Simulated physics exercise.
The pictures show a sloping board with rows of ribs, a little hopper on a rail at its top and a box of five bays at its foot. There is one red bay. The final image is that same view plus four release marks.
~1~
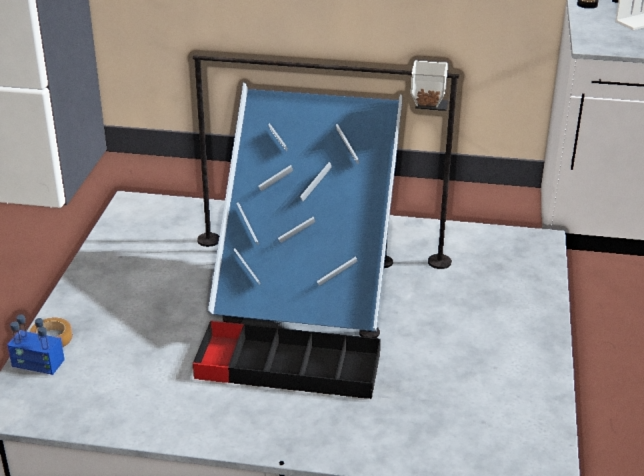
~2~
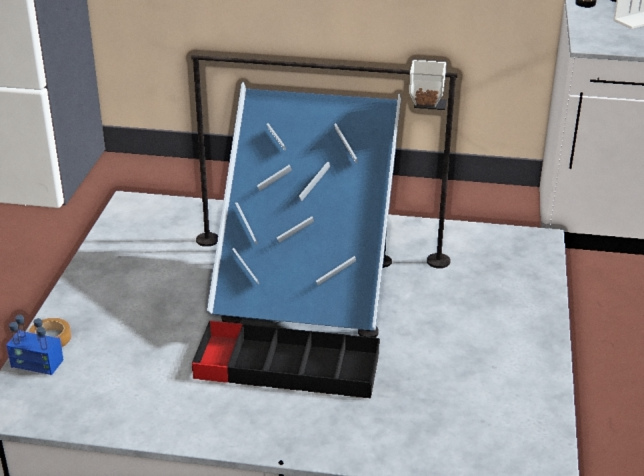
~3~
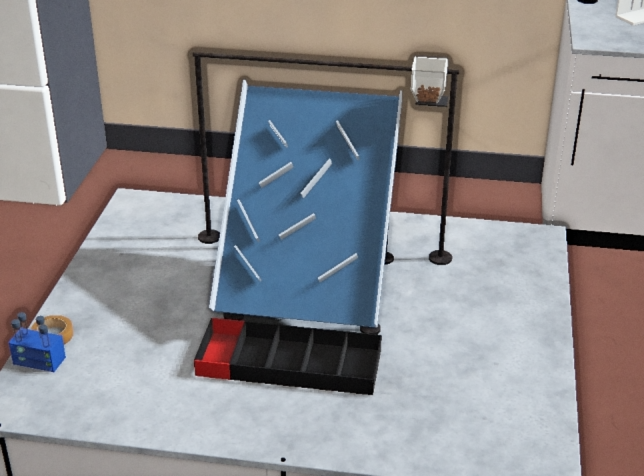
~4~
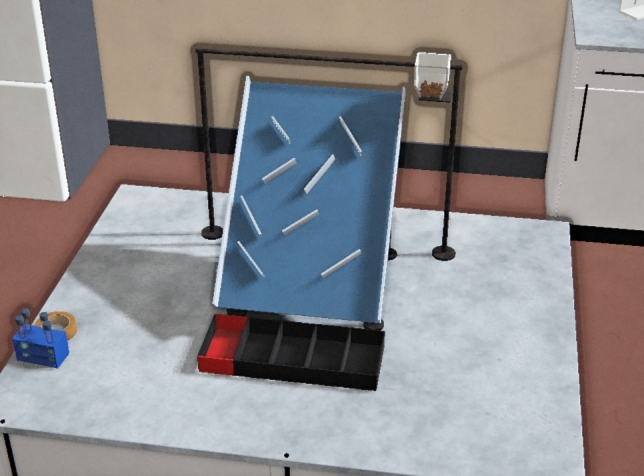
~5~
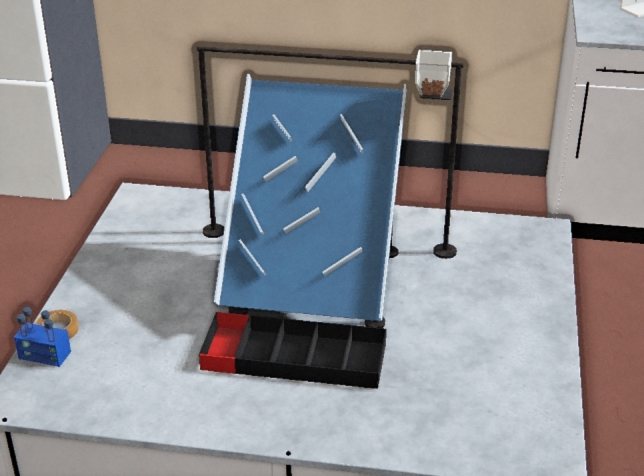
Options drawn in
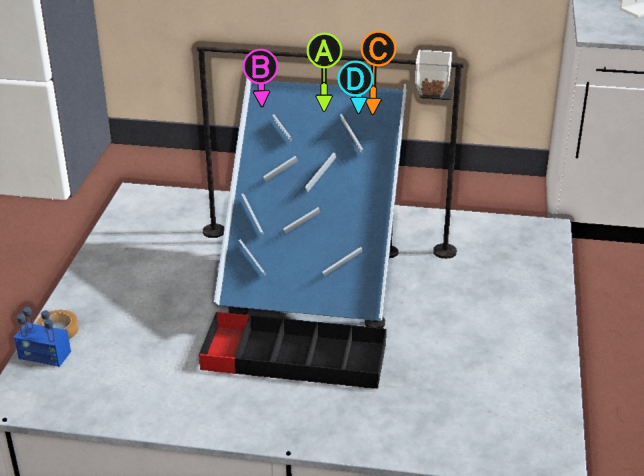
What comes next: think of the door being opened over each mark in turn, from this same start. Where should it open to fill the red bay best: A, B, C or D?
I would pick mark B.
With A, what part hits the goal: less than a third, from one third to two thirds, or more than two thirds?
Less than a third.
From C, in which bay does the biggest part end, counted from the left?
It is the fifth one.
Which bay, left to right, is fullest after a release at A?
It is the third one.
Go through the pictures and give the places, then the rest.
The first frame shows hopper near (428, 100), cereal balls, door shut.
The second frame shows ribs (267, 124) to (284, 146), (335, 124) to (356, 159), (257, 186) to (290, 165).
The third frame shows ribs (301, 194) to (330, 159), (238, 200) to (257, 238), (279, 235) to (314, 214).
The fourth frame shows ribs (238, 242) to (262, 274), (322, 275) to (360, 250).
The fifth frame shows red bay near (217, 363), number 1 of 5 from the left.
On the marked copy, mark A meets the board at (324, 105); mark B meets the board at (261, 100); mark C meets the board at (372, 108); mark D meets the board at (358, 107).
With A, a small share in the red bay, all but a few in other bays.
With B, close to half in the red bay, close to half in other bays, only a few outside the box.
With C, none at all in the red bay, all but a few in other bays, a small share outside the box.
With D, none at all in the red bay, all but a few in other bays, a small share outside the box.
